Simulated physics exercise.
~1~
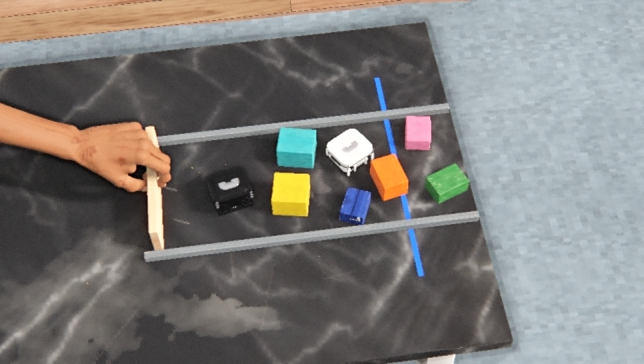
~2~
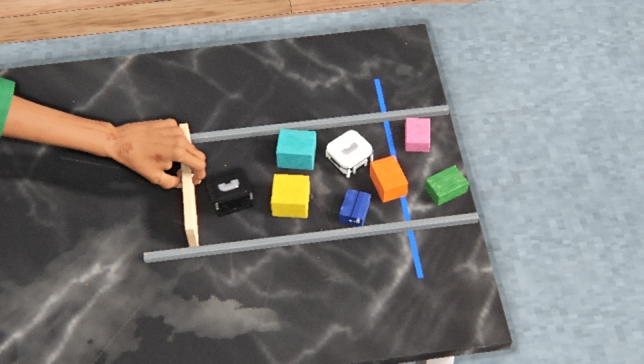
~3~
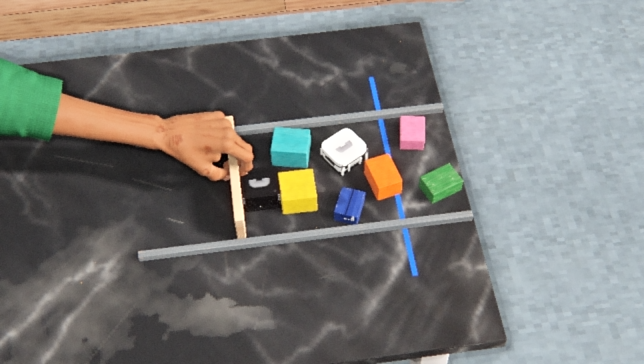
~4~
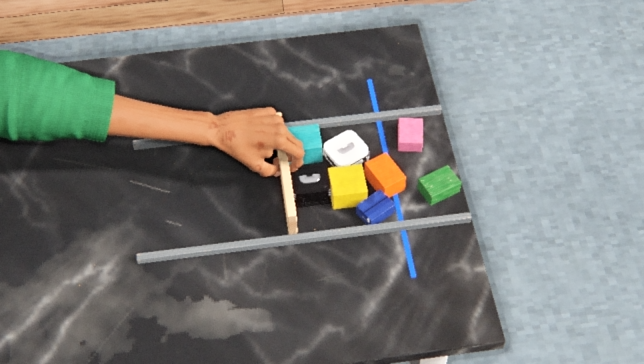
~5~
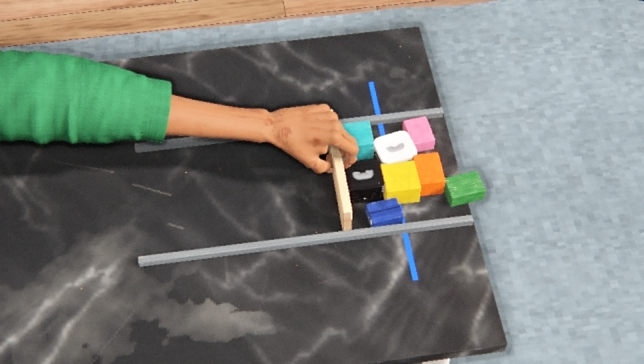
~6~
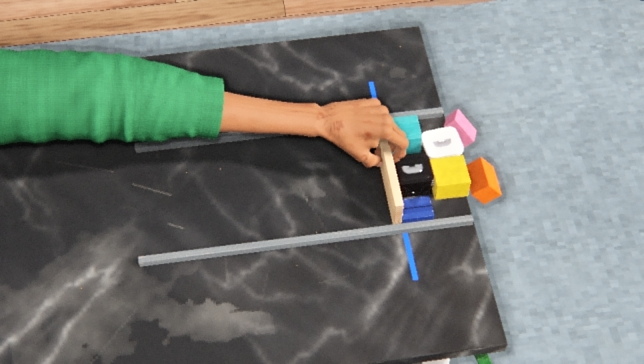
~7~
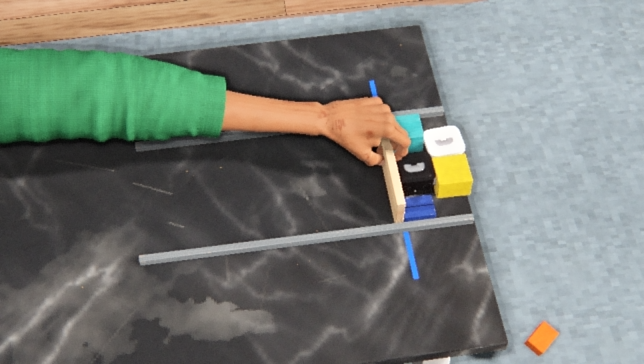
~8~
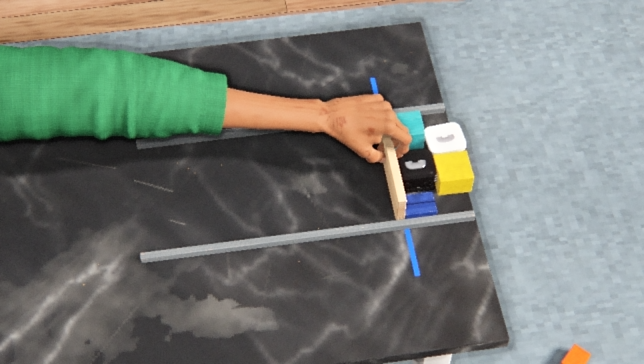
A hand slides a board right, pushing green, pink and orange blocks off the edge.
